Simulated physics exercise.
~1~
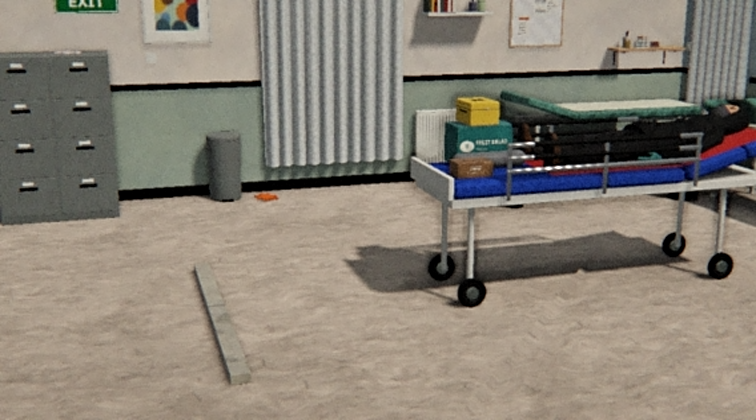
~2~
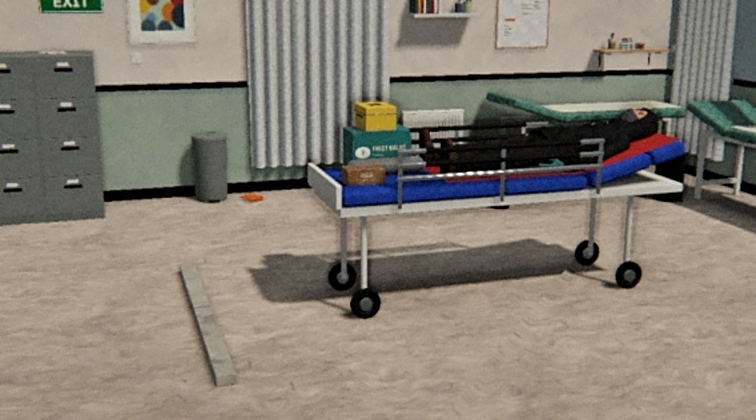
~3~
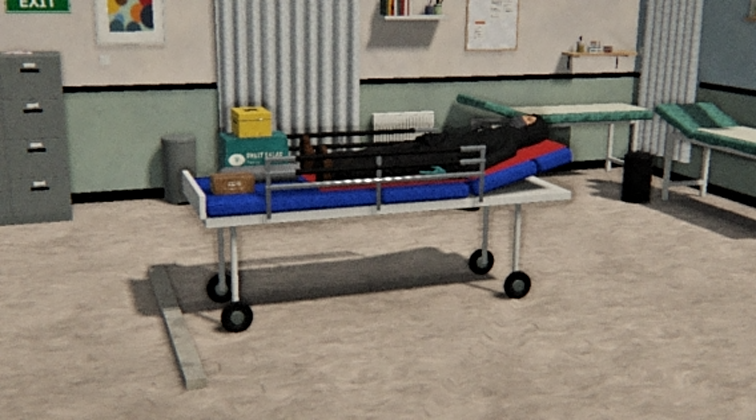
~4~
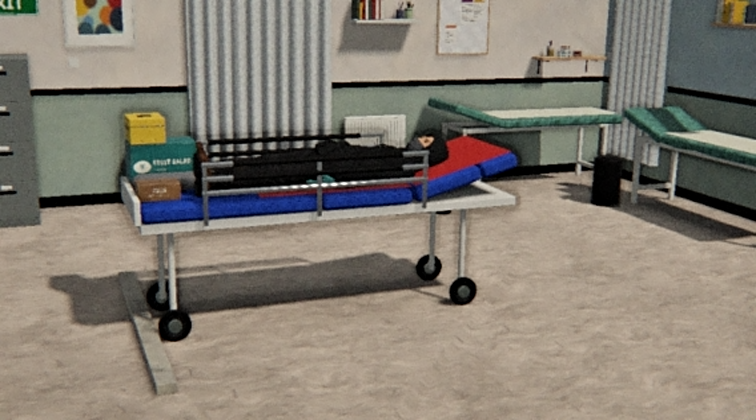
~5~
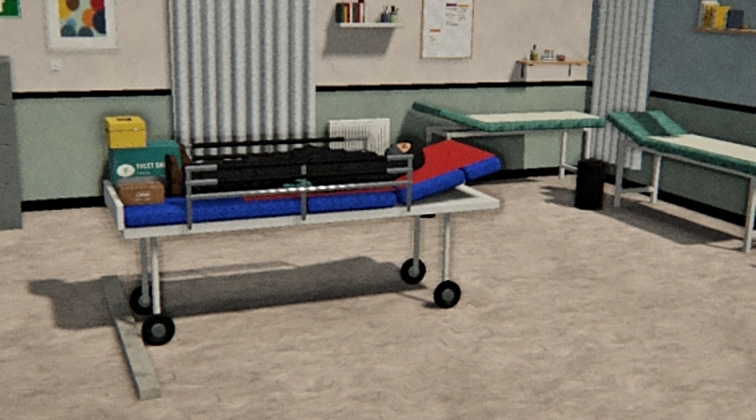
In a clinic room, a wheeled stretcher carrying a limp, dark-clothed person, a yellow case, a teal holdall and a brown box rolls left toward a low sill on the floor and stops there, with the load still aboard and the person lying nearer the foot end.
